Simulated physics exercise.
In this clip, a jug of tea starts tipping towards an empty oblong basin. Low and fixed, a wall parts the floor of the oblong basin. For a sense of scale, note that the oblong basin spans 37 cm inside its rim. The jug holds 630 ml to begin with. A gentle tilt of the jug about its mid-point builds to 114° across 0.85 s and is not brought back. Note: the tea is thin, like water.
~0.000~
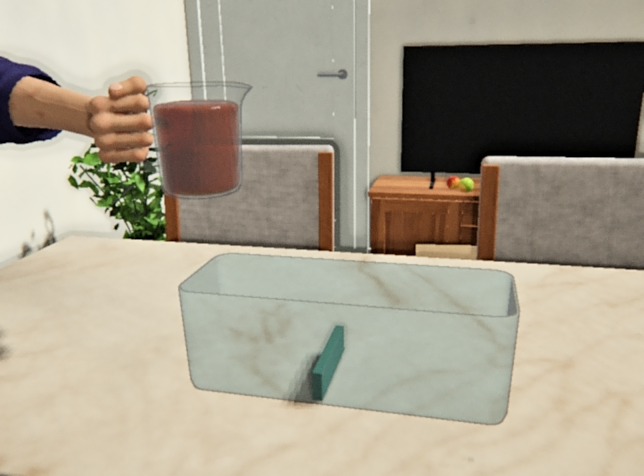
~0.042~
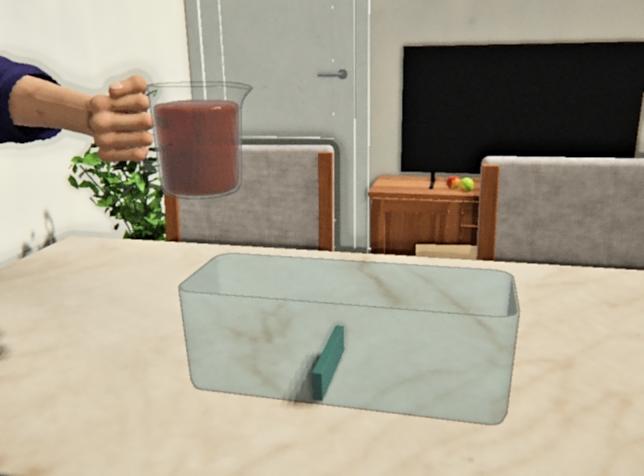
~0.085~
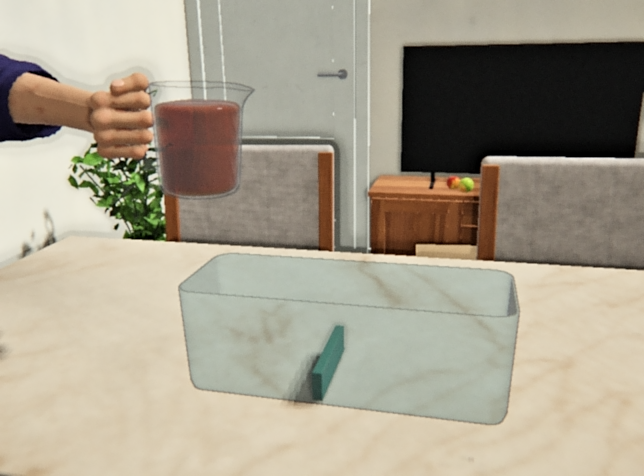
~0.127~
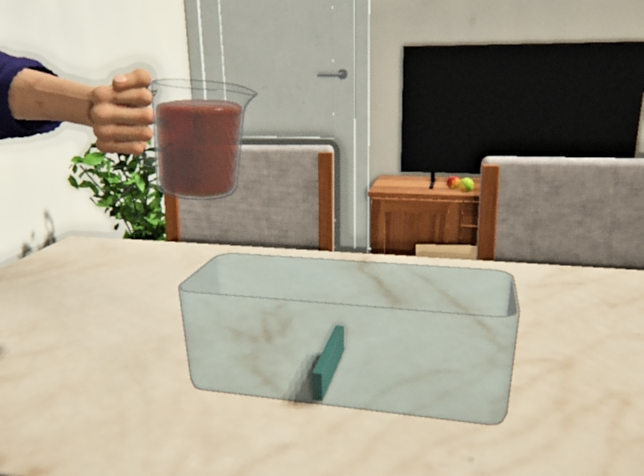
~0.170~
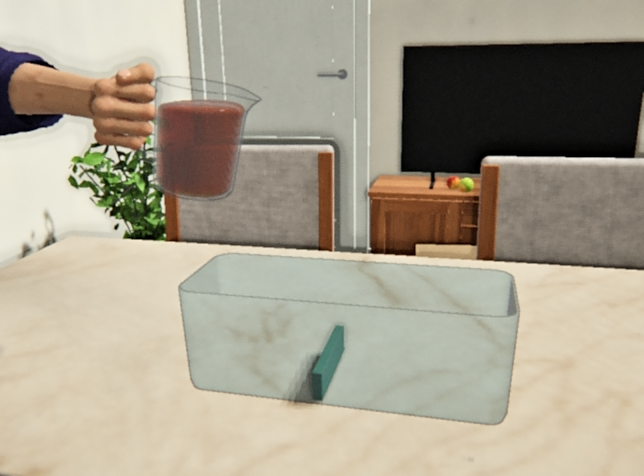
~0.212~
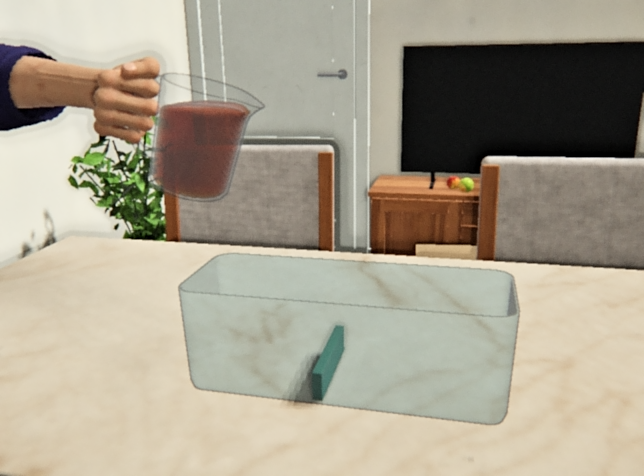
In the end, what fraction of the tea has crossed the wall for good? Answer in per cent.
In the end about 34 per cent has crossed for good.
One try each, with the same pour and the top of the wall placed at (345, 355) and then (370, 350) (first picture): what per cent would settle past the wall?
I'd put it at about 20 per cent for the first and about 10 per cent for the second.
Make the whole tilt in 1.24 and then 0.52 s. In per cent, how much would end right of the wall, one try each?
50 per cent first, 25 per cent second.
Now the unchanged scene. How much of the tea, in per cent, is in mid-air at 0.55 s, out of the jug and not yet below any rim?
Near 24 in a hundred.
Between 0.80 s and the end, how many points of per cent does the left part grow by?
Close to 26% of the whole.
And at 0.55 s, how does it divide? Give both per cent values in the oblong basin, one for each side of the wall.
2 per cent left and 4 right, roughly.
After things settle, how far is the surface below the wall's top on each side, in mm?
Noted: Left near 16 mm, right near 28 mm.
After 0.55 s the tilt is 83° and 72 per cent is still to pour, 2 is left of the wall and 4 right of it.
After 0.80 s the tilt is 113° and 14 per cent is still to pour, 37 is left of the wall and 29 right of it.
After 1.07 s the tilt is 114° and 0 per cent is still to pour, 62 is left of the wall and 33 right of it.
After 1.35 s the tilt is 114° and 0 per cent is still to pour, 62 is left of the wall and 34 right of it.
In the end 62 per cent lies left of the wall, 34 right of it and 3 outside.
